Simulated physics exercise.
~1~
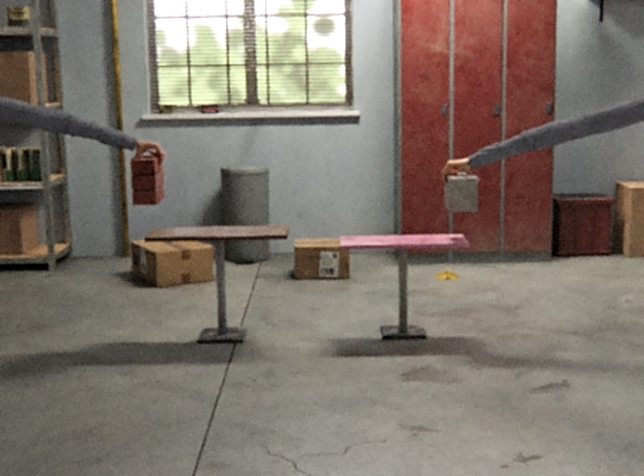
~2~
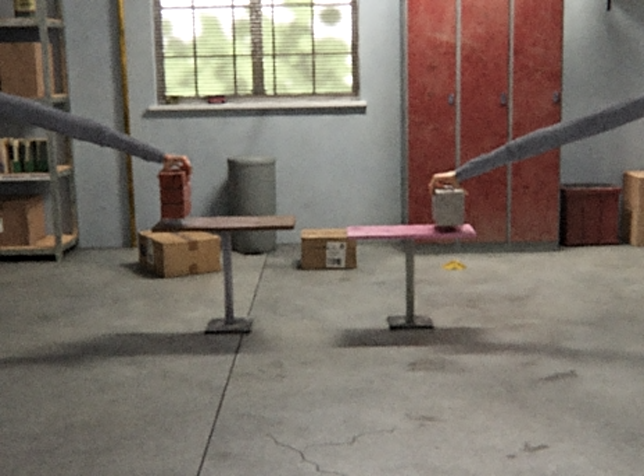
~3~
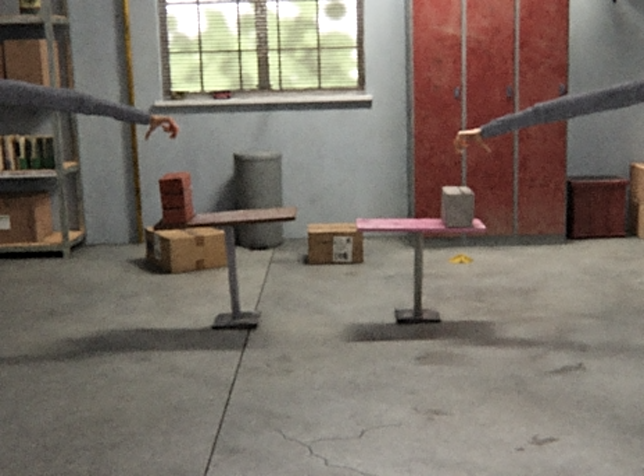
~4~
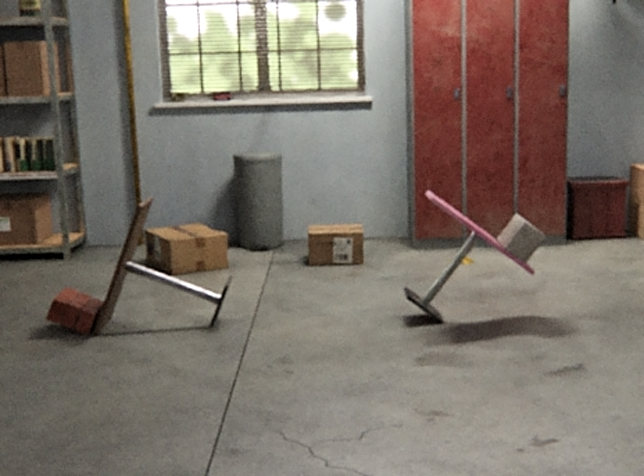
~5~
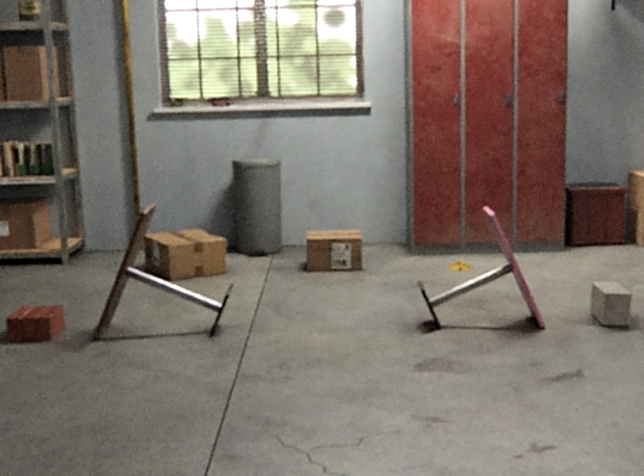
At first, two hands reach in from either side of a garage, one holding a stack of red bricks and the other a pale grey block, above two small tables on single posts. They lower the loads onto the outer ends of the tabletops, the bricks on the brown one and the block on the pink one. Then both hands let go and draw back. The brown table tips left, dropping its bricks to the floor, while the pink one tilts right with its block. Finally, both tables rest tipped over, their loads on the floor beyond them.
